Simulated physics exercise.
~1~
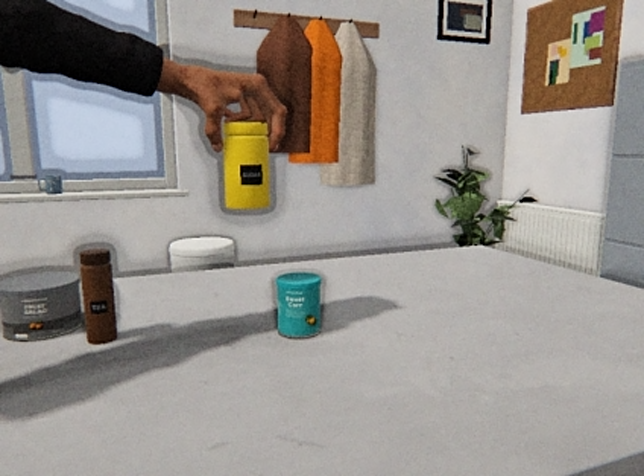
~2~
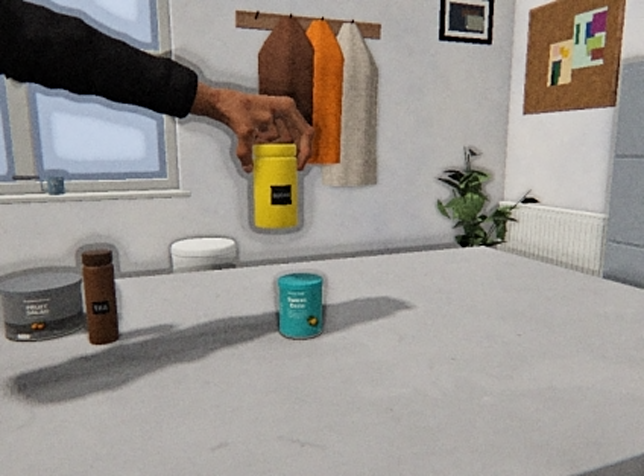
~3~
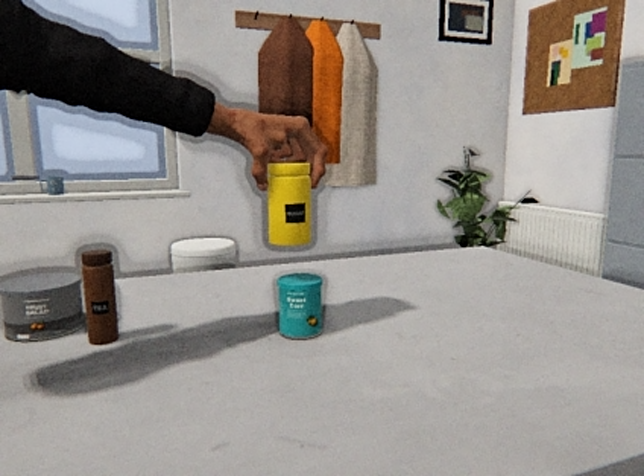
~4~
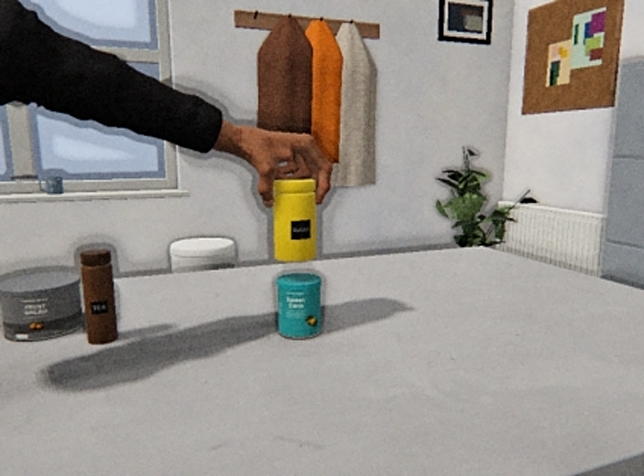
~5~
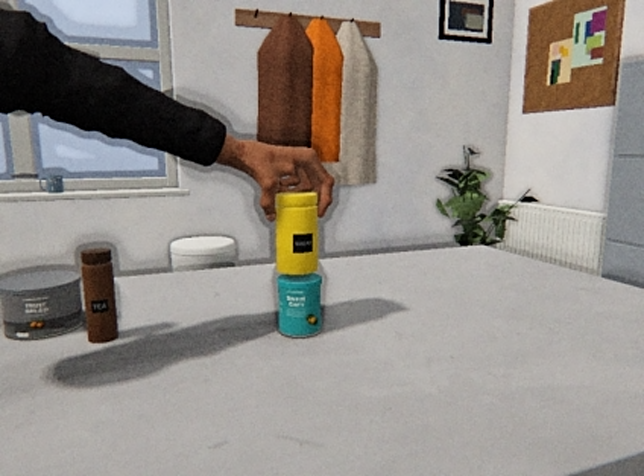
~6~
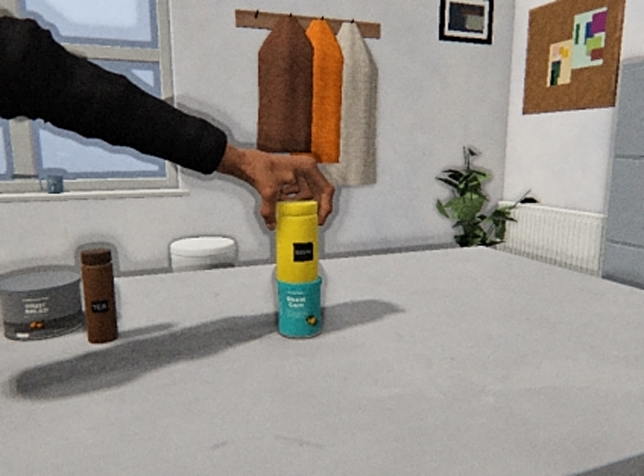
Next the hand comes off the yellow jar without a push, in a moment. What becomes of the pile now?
It stands.
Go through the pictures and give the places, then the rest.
In the first picture, still above its spot; yellow jar (247, 166); grey tub (42, 305).
In the second picture, still above its spot; yellow jar (276, 185); brown shaker (101, 297).
In the third picture, still above its spot; yellow jar (290, 203); turquoise tin (300, 306).
In the fourth picture, still above its spot; yellow jar (294, 219); grey tub (42, 305).
In the fifth picture, still above its spot; yellow jar (297, 232); brown shaker (100, 295).
In the sixth picture, in place under the hand; yellow jar (297, 241); turquoise tin (300, 305).
Then, 0.20 s later than the last frame, all is still.
Then, 0.60 s later than the last frame, yellow jar resting near (297, 241).
When it is over, all 4 as before. End places, in pixels of the last picture, yellow jar near (297, 241). The pile holds.
